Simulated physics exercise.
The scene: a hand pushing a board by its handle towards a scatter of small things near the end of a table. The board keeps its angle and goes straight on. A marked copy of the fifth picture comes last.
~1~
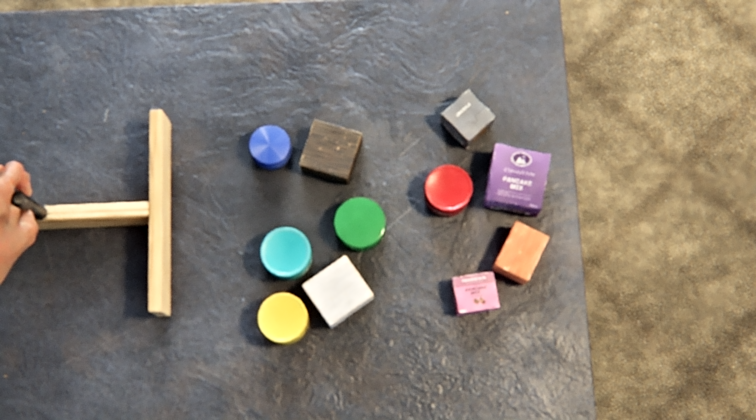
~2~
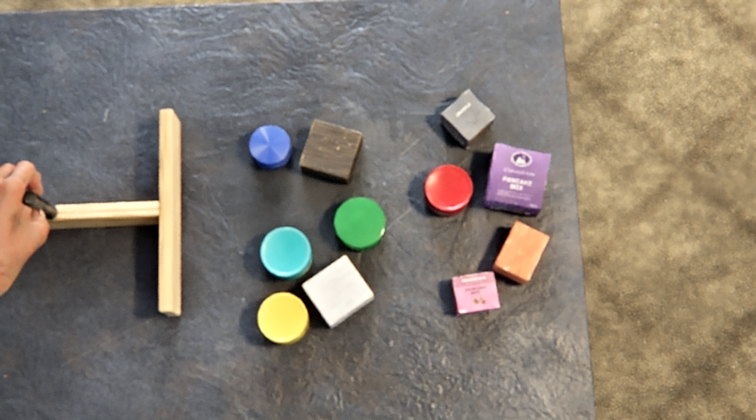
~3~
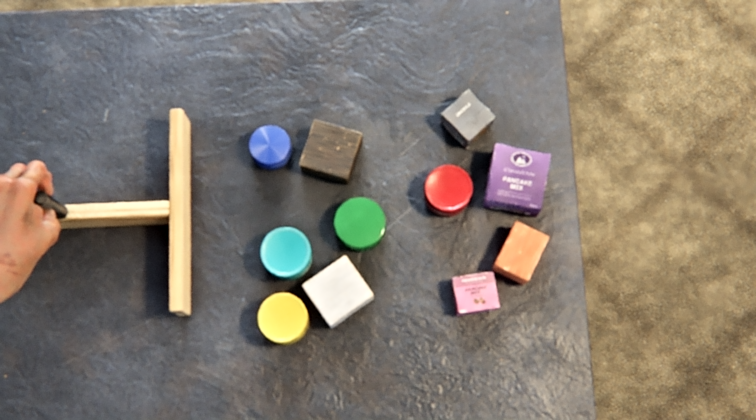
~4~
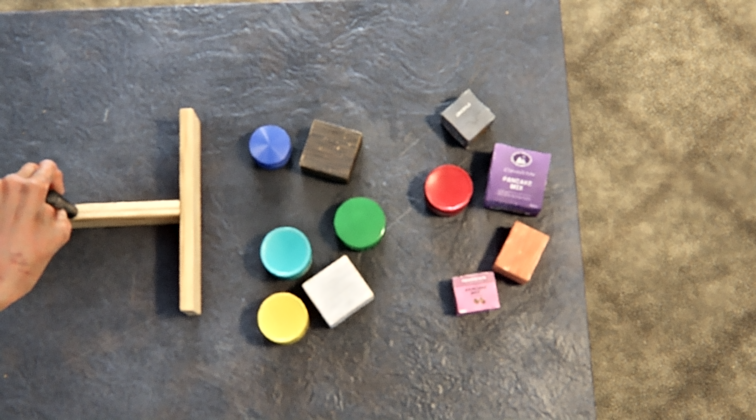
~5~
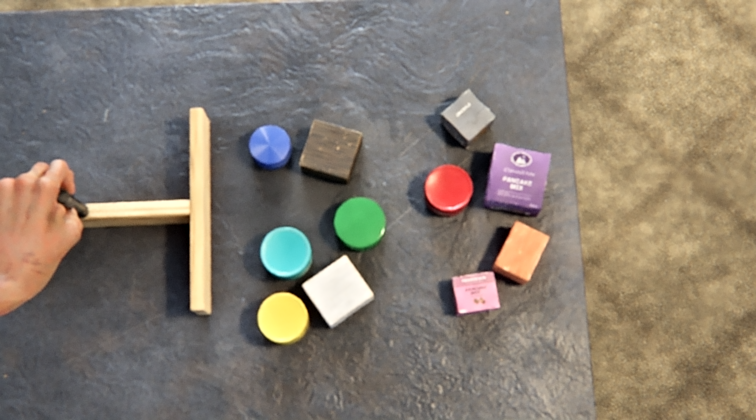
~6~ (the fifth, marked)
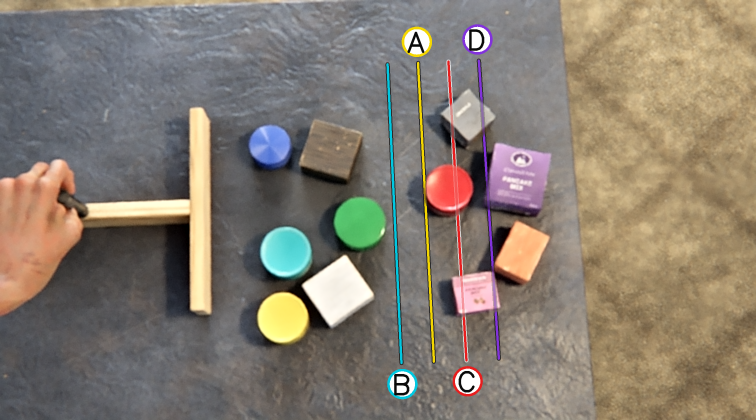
On a dark tabletop, a hand slowly pushes a wooden board right toward scattered small objects.
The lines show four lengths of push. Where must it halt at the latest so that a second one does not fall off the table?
Line D.
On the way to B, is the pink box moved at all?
No.
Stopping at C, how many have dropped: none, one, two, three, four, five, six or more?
By then, none.
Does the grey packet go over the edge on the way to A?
No.
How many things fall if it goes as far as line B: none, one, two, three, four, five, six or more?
In all, none.
On the marked copy, A at (426, 207); B at (394, 209); C at (457, 206); D at (489, 205).
Following D. Soon after the start, board (302, 202); yellow tub (306, 334); white block (347, 296).
Later, board (407, 198); purple packet (533, 178); pink box (492, 295).
In the end, board (487, 195); purple packet over the edge; red jar (564, 201); one fallen.
As for the rest, A is within the limit but short; B is within the limit but short; C is within the limit but short.
